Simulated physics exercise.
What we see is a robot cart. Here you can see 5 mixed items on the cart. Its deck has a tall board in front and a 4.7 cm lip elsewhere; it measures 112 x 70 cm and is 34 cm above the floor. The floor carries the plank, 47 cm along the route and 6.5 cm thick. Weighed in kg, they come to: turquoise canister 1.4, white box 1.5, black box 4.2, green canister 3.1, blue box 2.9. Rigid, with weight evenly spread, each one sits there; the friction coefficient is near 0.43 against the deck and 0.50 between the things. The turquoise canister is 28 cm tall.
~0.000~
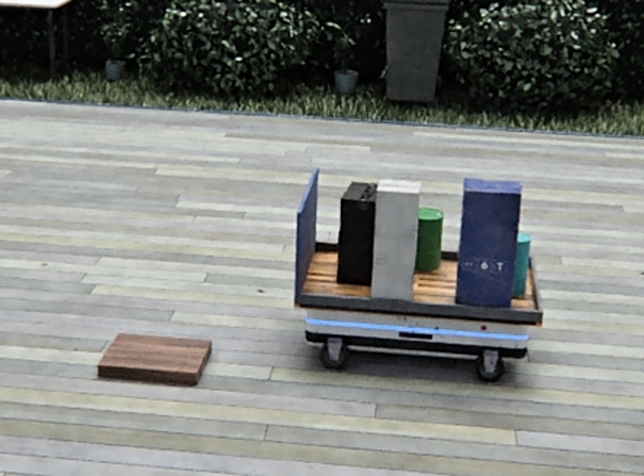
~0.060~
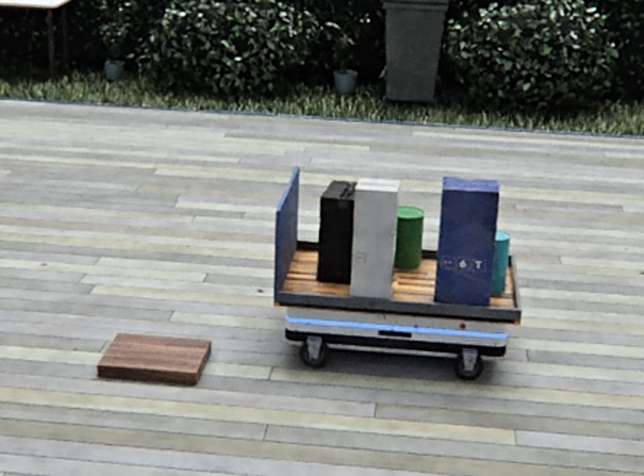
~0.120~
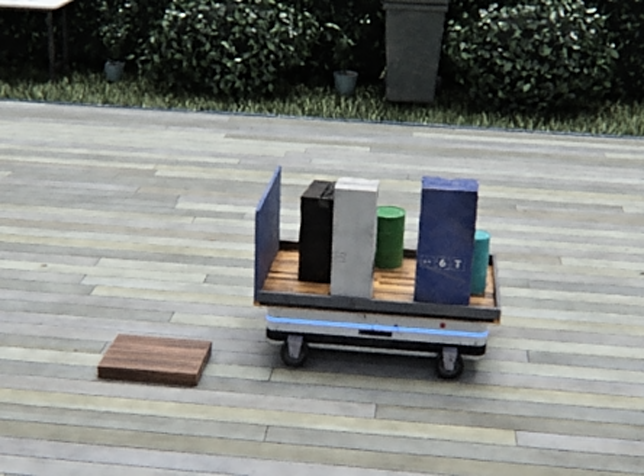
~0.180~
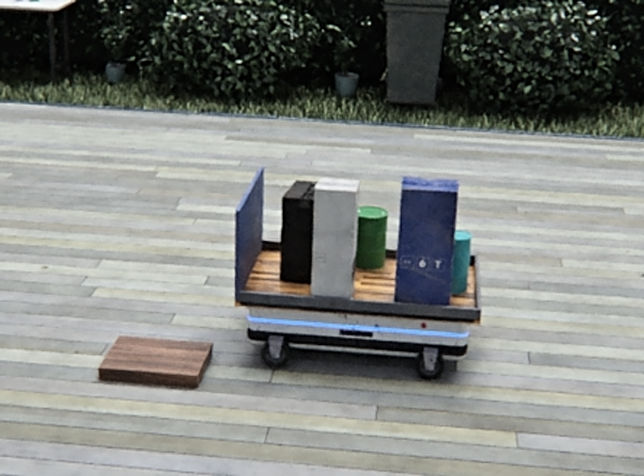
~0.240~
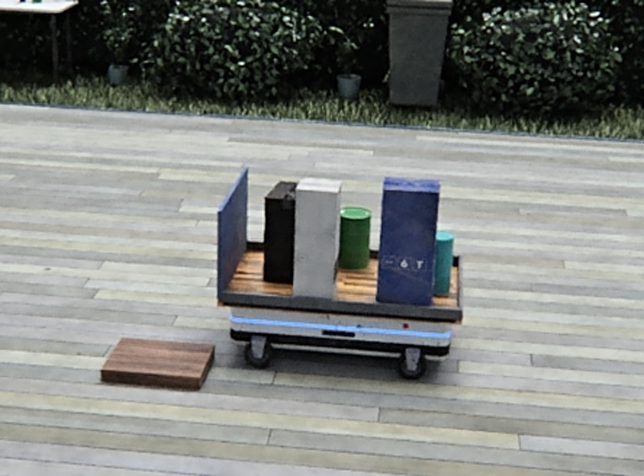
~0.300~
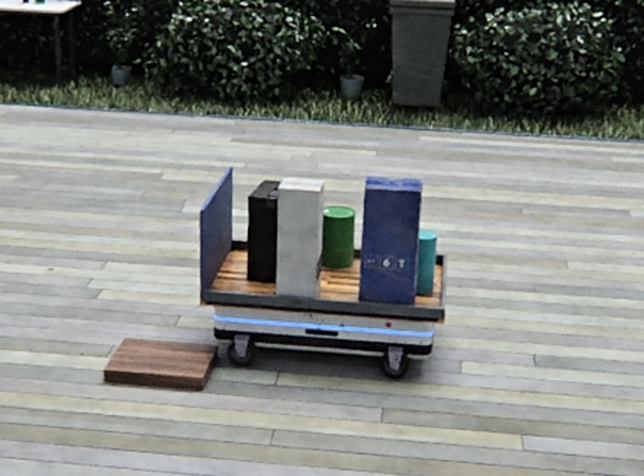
Robot cart carrying three upright boxes and two canisters rolling slowly left across wooden decking, drawing close to a flat brown plank.
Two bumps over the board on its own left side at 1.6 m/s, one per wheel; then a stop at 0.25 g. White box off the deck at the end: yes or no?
No.
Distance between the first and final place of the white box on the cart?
Net shift near 58 cm.
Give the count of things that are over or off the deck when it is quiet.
It adds up to 3.
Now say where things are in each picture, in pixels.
In the first picture, cart 0 cm along; white box (396, 244); turquoise canister (515, 264).
In the second picture, cart 10 cm along; green canister (405, 238); blue box (466, 245).
In the third picture, cart 19 cm along; turquoise canister (475, 262); black box (328, 231).
In the fourth picture, cart 29 cm along; green canister (369, 238); blue box (426, 245).
In the fifth picture, cart 38 cm along; turquoise canister (439, 262); black box (293, 231).
In the sixth picture, cart 48 cm along; white box (300, 241); green canister (337, 237).
After 0.60 s, cart 96 cm along; white box leaning 23° near (226, 207); black box leaning 24°; blue box leaning 14°.
After 0.90 s, cart 144 cm along; white box on its side near (175, 220); black box leaning 29°; blue box leaning 17°.
After 1.20 s, cart 192 cm along; white box on its side near (103, 228); turquoise canister leaning 45°; black box leaning 32°.
After 1.80 s, cart 257 cm along; white box on its side; turquoise canister on its side; blue box leaning 38°.
At rest (4.0 s), tipped over on the cart, turquoise canister, white box and blue box; the other 2 in place, give or take 10 cm.
